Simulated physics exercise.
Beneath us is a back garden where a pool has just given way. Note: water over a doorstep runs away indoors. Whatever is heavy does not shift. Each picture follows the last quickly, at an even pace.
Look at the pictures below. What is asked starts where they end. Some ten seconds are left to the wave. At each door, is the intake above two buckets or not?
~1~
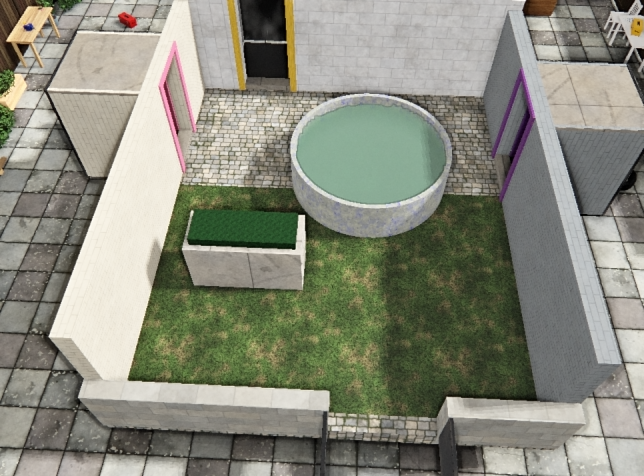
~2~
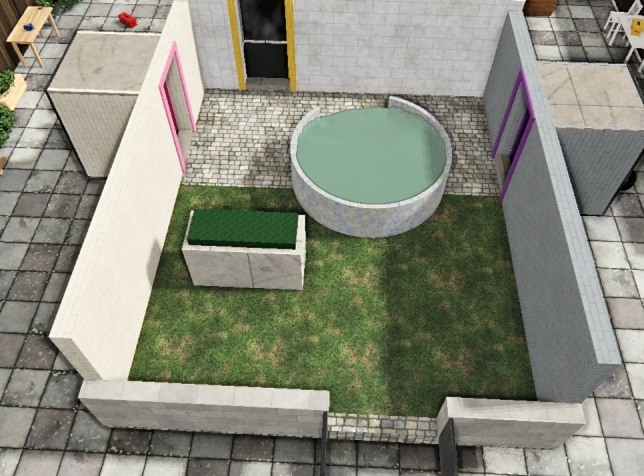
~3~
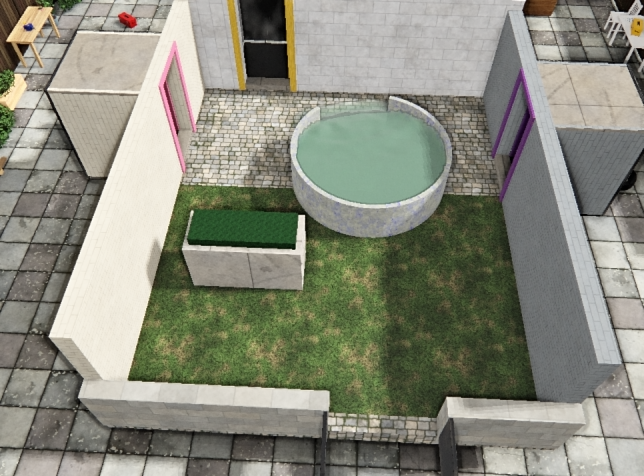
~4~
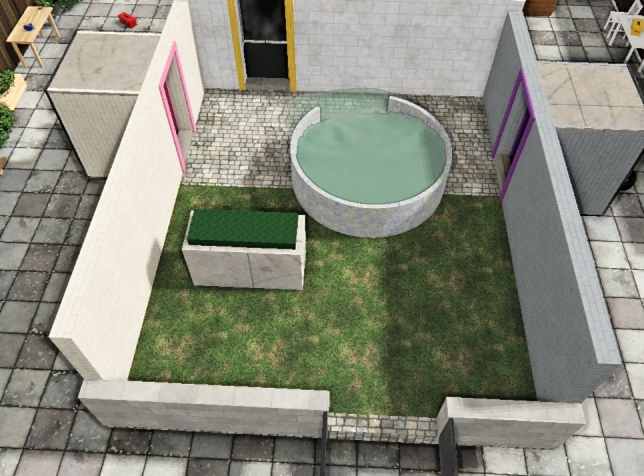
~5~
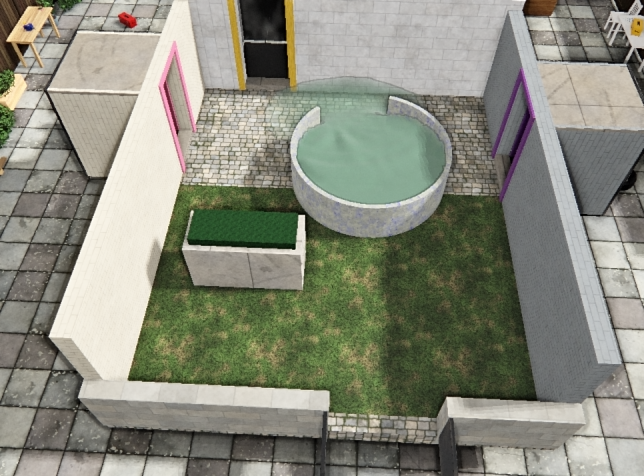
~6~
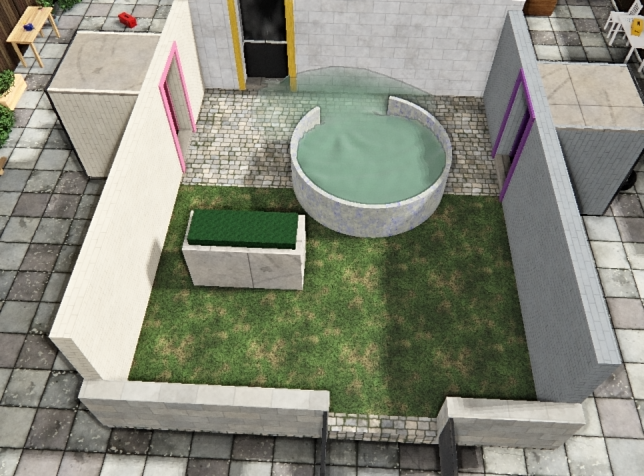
Purple door: Not above, yellow door: Above, pink door: Above.
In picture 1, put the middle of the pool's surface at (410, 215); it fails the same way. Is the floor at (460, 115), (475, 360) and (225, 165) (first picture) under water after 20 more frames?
As listed: Wet, no water, wet.
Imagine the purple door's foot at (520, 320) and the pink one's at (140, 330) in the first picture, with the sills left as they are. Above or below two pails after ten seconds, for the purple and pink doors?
Result: Purple door remains beneath it, pink door remains beneath it.
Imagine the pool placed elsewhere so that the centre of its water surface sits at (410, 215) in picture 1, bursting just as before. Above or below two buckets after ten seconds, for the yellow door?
Honestly, the yellow door crosses the line.
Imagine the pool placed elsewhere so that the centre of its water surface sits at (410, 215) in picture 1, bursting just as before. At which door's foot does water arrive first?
The door marked yellow comes first.
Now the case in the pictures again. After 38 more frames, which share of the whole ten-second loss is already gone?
About 50 per cent.
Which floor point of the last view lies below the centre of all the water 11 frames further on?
Centre of mass: Roughly (346, 147).
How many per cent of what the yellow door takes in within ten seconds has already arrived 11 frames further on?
Share at that point: Close to 40 in a hundred.
A moment on, water covers 15 % of the floor; the purple door not reached, the yellow door under two buckets in, the pink door not reached.
Next, water covers 30 % of the floor; the purple door wet at the sill, nothing in, the yellow door over two buckets in, the pink door wet at the sill, nothing in.
Then, water covers 50 % of the floor; the purple door wet at the sill, nothing in, the yellow door over two buckets in, the pink door over two buckets in.
Later, water covers 90 % of the floor; the purple door wet at the sill, nothing in, the yellow door far over two buckets in, the pink door over two buckets in.
In the end, water covers 100 % of the floor; the purple door wet at the sill, nothing in, the yellow door far over two buckets in, the pink door over two buckets in.
